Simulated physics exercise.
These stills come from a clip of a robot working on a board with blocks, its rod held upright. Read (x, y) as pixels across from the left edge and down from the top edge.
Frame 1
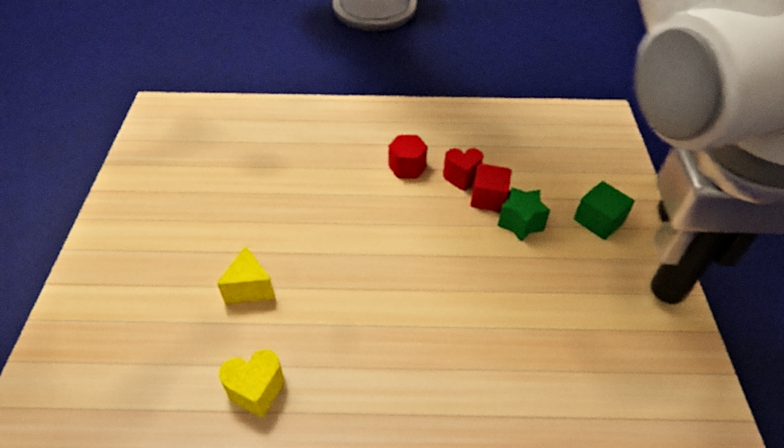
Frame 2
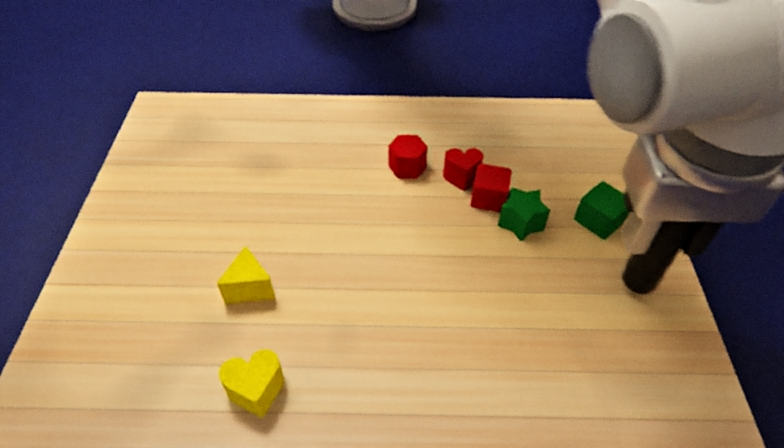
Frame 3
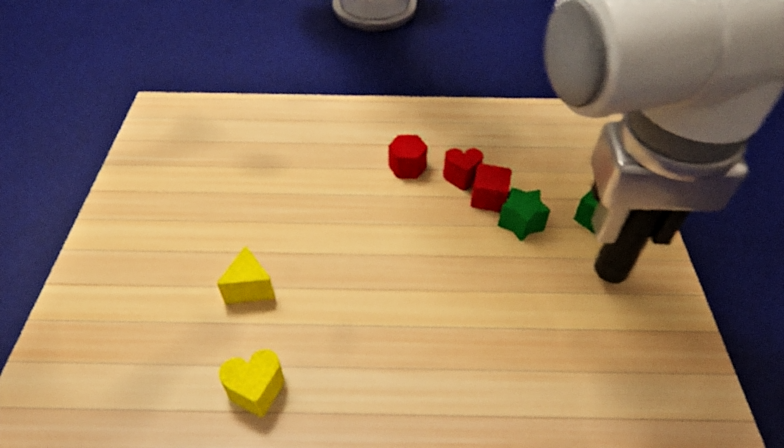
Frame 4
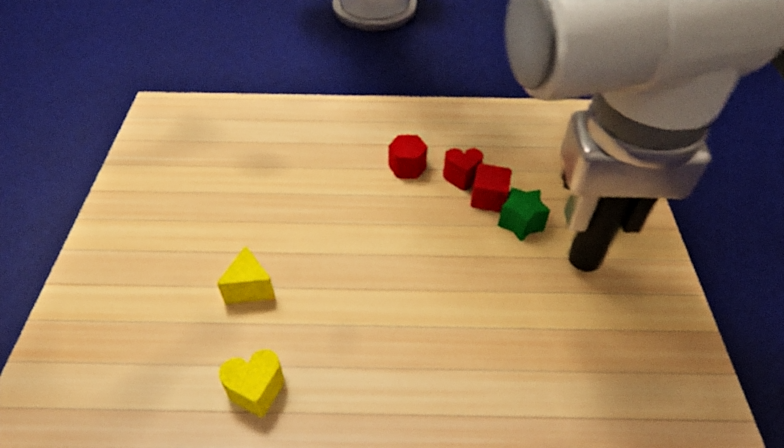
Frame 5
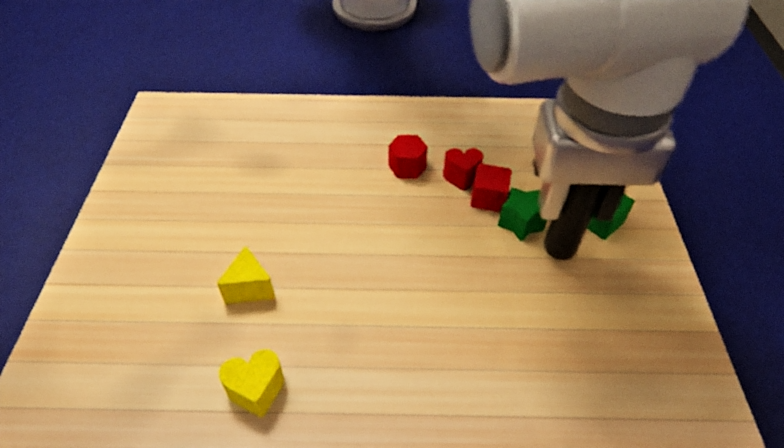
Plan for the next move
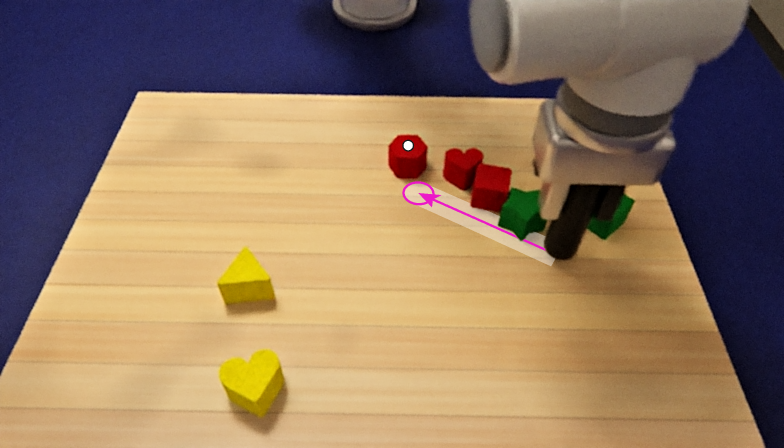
A robot arm moved its dark rod leftward across the right side of a wooden board, passing in front of a green cube and nearing a green star, while the red, green and yellow blocks stayed still.
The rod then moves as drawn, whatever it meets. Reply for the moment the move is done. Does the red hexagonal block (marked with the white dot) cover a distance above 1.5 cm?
It seems not.
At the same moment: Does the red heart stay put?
Answer: No.
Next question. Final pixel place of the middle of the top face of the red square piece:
Answer: (486, 156).
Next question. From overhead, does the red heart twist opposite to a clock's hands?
My answer is yes.
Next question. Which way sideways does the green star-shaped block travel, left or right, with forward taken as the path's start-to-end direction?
Facing from start to end, it shifts right.
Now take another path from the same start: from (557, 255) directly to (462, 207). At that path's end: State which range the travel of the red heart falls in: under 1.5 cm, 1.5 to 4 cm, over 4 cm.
Offset: 1.5 to 4 cm.
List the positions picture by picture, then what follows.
In the first frame, tip of the rod at (668, 291), middles of tops, red hexagonal block at (408, 146), red heart at (465, 157), red square piece at (493, 177), green star-shaped block at (526, 202).
In the second frame, rod at (638, 281), nothing pushed.
In the third frame, rod at (611, 271), nothing pushed.
In the fourth frame, rod at (584, 260), nothing pushed.
In the fifth frame, rod at (560, 248), red hexagonal block at (408, 146), red heart at (465, 157), red square piece at (493, 177), green star-shaped block at (526, 202).
The line goes from (557, 255) directly to (418, 193); the dot is on the red hexagonal block.
What follows on the original path. One third of the way, rod at (508, 225); red heart at (456, 150), turned 25° anticlockwise; red square piece at (486, 165); green star-shaped block at (512, 188), turned 35° clockwise.
Two thirds of the way, rod at (463, 205); red heart at (454, 149), turned 35° anticlockwise; red square piece at (486, 156), turned 15° anticlockwise; green star-shaped block at (505, 183), turned 75° clockwise.
At the end, rod at (419, 186); red hexagonal block unmoved; red heart at (454, 149), turned 35° anticlockwise; red square piece at (486, 156), turned 15° anticlockwise; green star-shaped block at (505, 183), turned 75° clockwise.
